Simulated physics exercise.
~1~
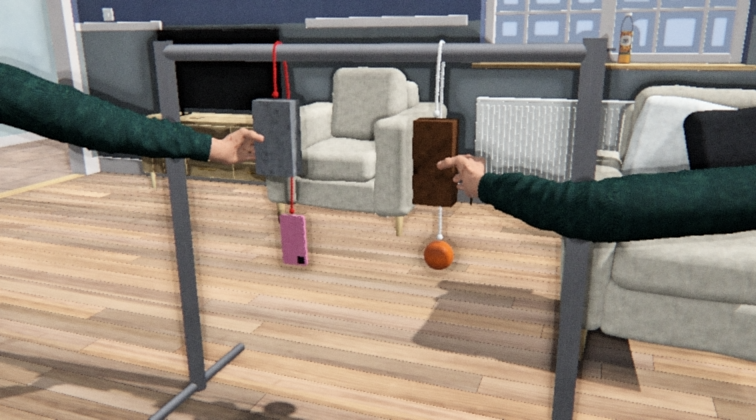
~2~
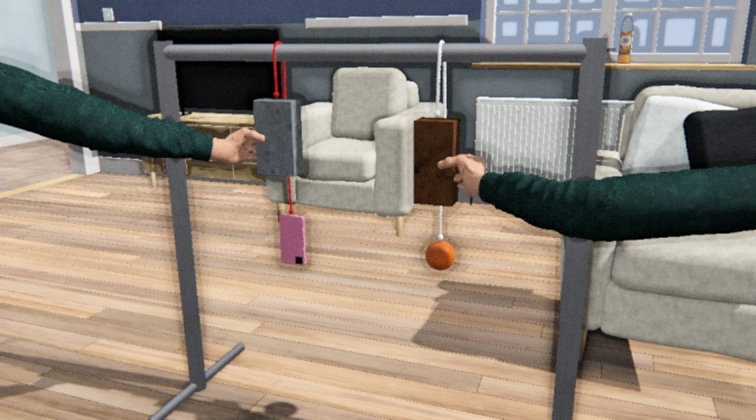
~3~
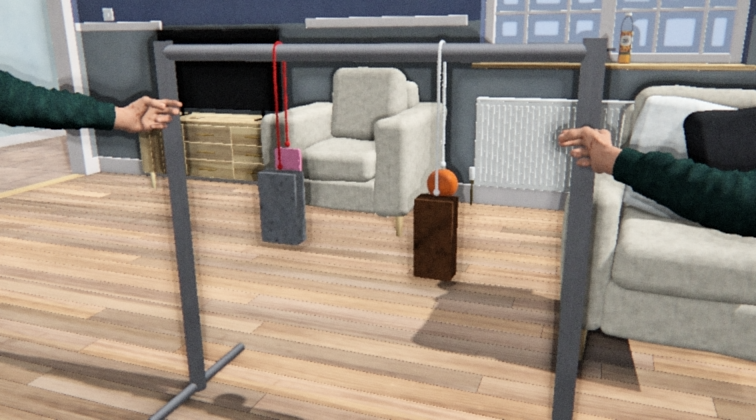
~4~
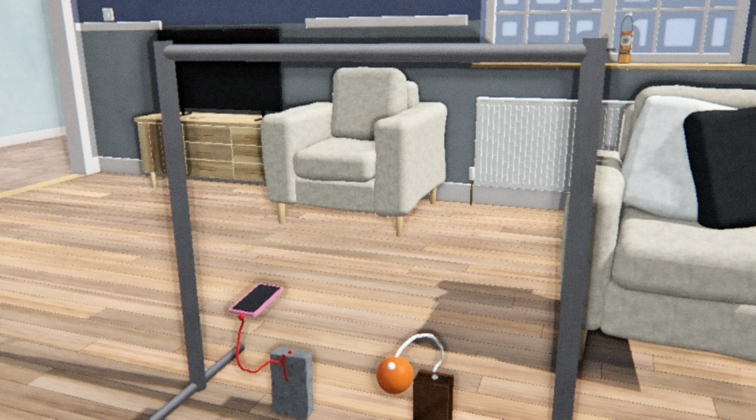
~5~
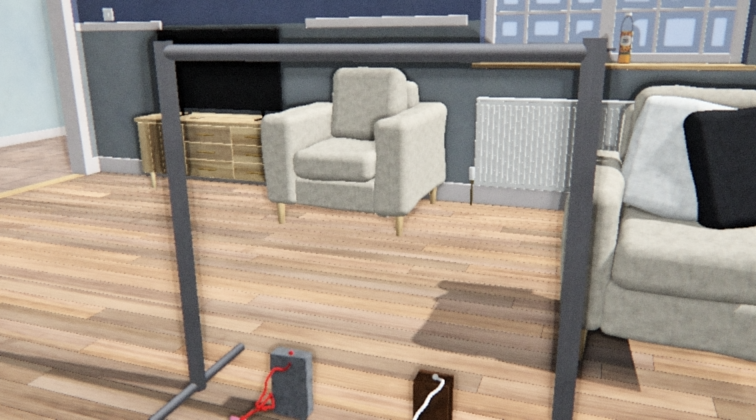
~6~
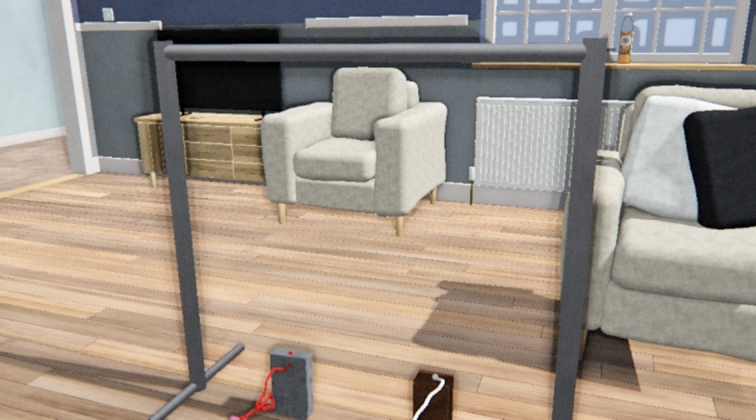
The clip opens on a grey rail in a living room, with a red lace and a white lace draped over it. Two hands steady a grey paver on the left and a brown brick on the right, while a pink phone and an orange ball hang beneath them. The hands let go and draw back, and both blocks drop as the phone and ball rise. The laces slip off the rail, and everything comes down. Finally the paver and brick rest on the floor with their laces, the phone and ball out of sight.
